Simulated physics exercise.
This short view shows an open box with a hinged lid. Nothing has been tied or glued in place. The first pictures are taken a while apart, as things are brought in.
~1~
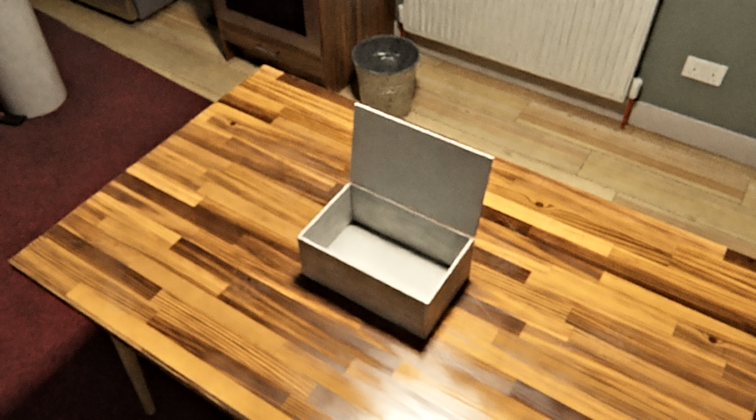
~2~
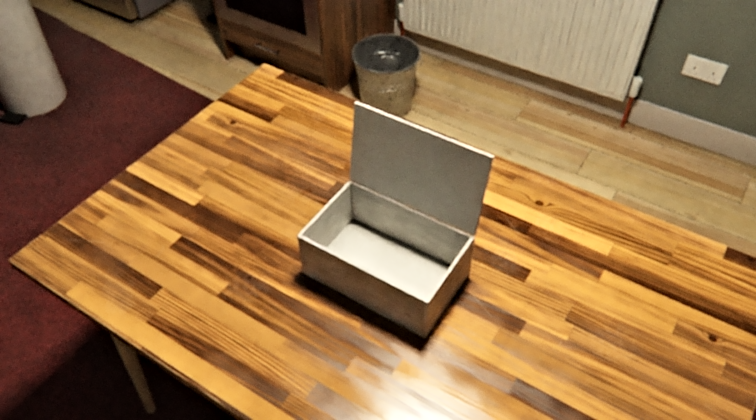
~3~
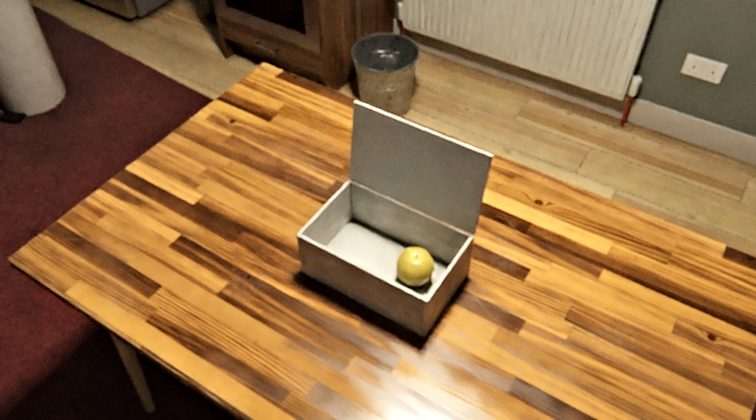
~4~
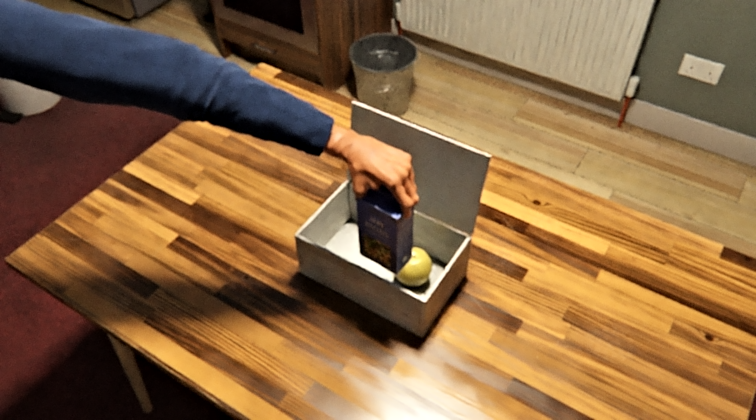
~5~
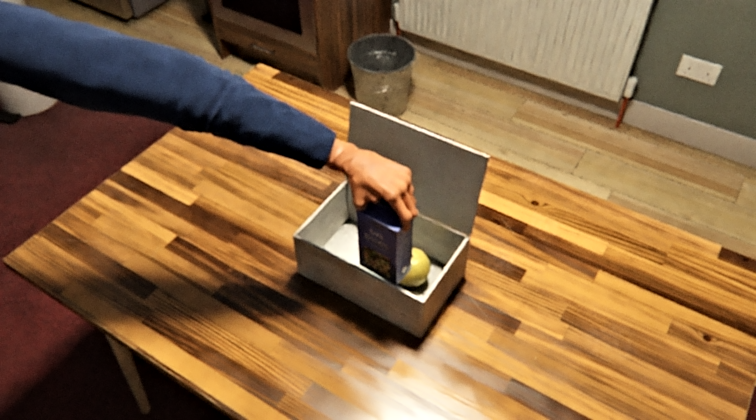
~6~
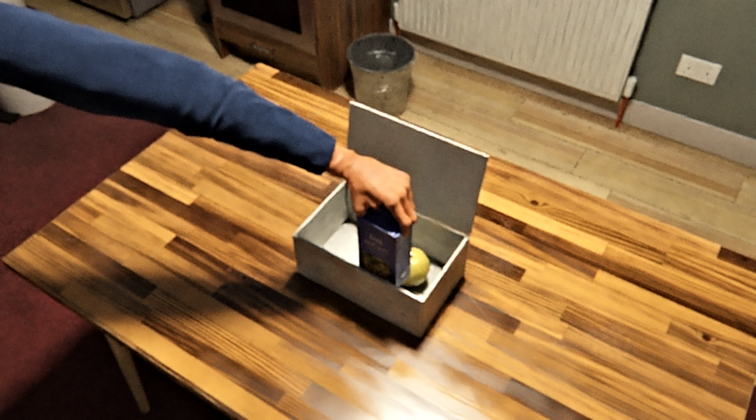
At first, an open white box with a raised lid sits empty on a striped wooden table. Then a yellow apple is in the box, and an arm in a blue sleeve holds a blue carton upright beside it. The hand lowers the carton slightly and keeps hold of its top.
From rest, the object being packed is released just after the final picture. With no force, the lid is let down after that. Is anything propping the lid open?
Yes. Gapes.
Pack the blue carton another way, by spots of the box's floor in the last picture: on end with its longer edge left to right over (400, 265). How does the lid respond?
After that, the lid lies down snugly.
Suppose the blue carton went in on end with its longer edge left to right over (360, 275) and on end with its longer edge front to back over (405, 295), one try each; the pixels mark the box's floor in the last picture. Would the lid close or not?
The first attempt leaves the lid partly open, while the second leaves it partly open.
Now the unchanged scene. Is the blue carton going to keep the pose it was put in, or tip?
Once everything settles, it keeps its original angle.
Then, 1.10 s later than the last frame, lid starting down; blue carton moved about its own width near (385, 273).
Then, 1.70 s later than the last frame, lid 48° above the rim; blue carton moved about its own width near (385, 273).
When it is over, lid 21° above the rim; moved from the start, blue carton; yellow apple as before. End places, in pixels of the last picture, blue carton near (385, 272).
